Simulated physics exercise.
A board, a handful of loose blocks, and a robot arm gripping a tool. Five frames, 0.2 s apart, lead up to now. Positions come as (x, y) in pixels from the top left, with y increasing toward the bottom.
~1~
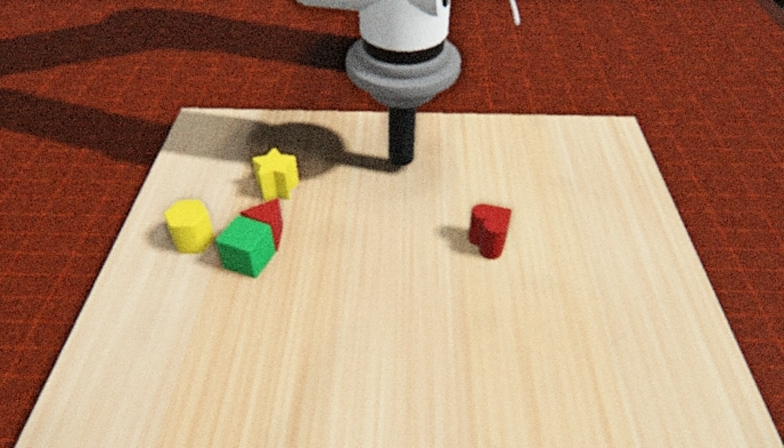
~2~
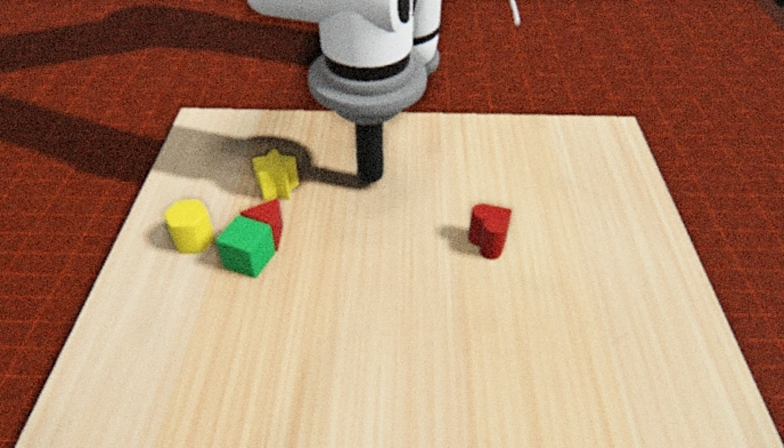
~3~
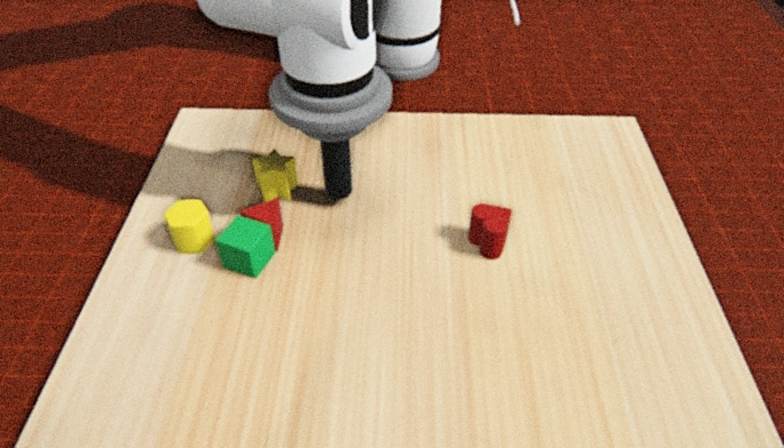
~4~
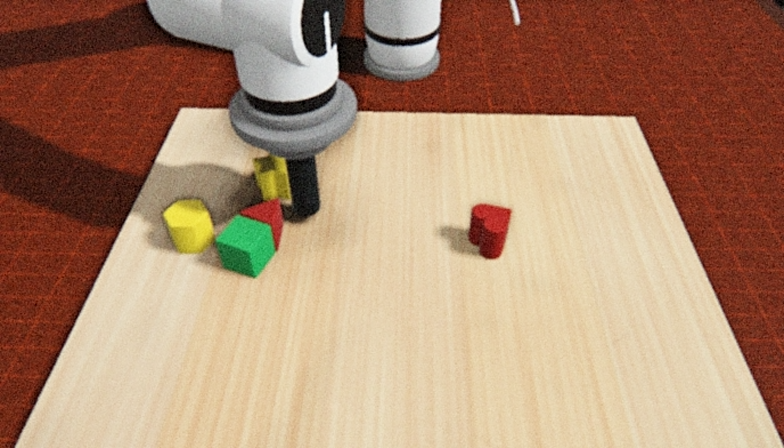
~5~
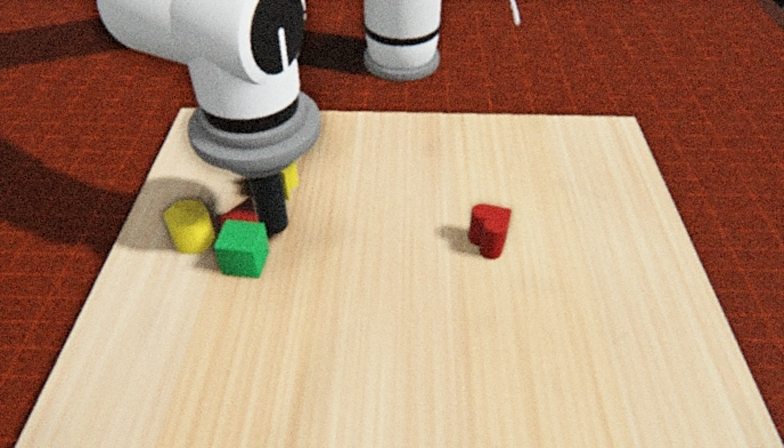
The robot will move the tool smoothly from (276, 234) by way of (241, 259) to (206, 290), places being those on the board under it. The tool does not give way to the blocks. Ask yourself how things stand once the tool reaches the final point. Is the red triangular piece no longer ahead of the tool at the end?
In short: Yes.
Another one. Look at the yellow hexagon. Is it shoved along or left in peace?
That one moves away.
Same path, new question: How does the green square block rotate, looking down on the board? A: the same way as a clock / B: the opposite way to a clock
B - the opposite way to a clock.
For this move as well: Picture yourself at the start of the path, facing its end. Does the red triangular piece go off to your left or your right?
That block drifts right.
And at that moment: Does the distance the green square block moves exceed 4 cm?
The answer is yes.
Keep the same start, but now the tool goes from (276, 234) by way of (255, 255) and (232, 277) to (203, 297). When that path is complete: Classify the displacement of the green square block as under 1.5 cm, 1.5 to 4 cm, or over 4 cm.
It slides well over 4 cm.
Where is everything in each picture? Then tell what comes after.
The first picture shows tool tip at (401, 160); block tops, yellow hexagon at (185, 212); green square block at (243, 232); red triangular piece at (263, 210); yellow star at (273, 161).
The second picture shows tool at (370, 176); blocks unchanged.
The third picture shows tool at (339, 192); blocks unchanged.
The fourth picture shows tool at (307, 209); blocks unchanged.
The fifth picture shows tool at (274, 226); yellow hexagon at (185, 212); green square block at (239, 235); red triangular piece at (242, 211); yellow star hidden.
The first path, step by step. Halfway along, tool at (238, 251); yellow hexagon at (174, 211), turned 10° clockwise; green square block at (220, 259); red triangular piece at (209, 224), turned 40° clockwise.
At the end, tool at (204, 281); yellow hexagon at (173, 210); green square block at (201, 291), turned 30° anticlockwise; red triangular piece at (203, 228), turned 60° clockwise; yellow star in place.
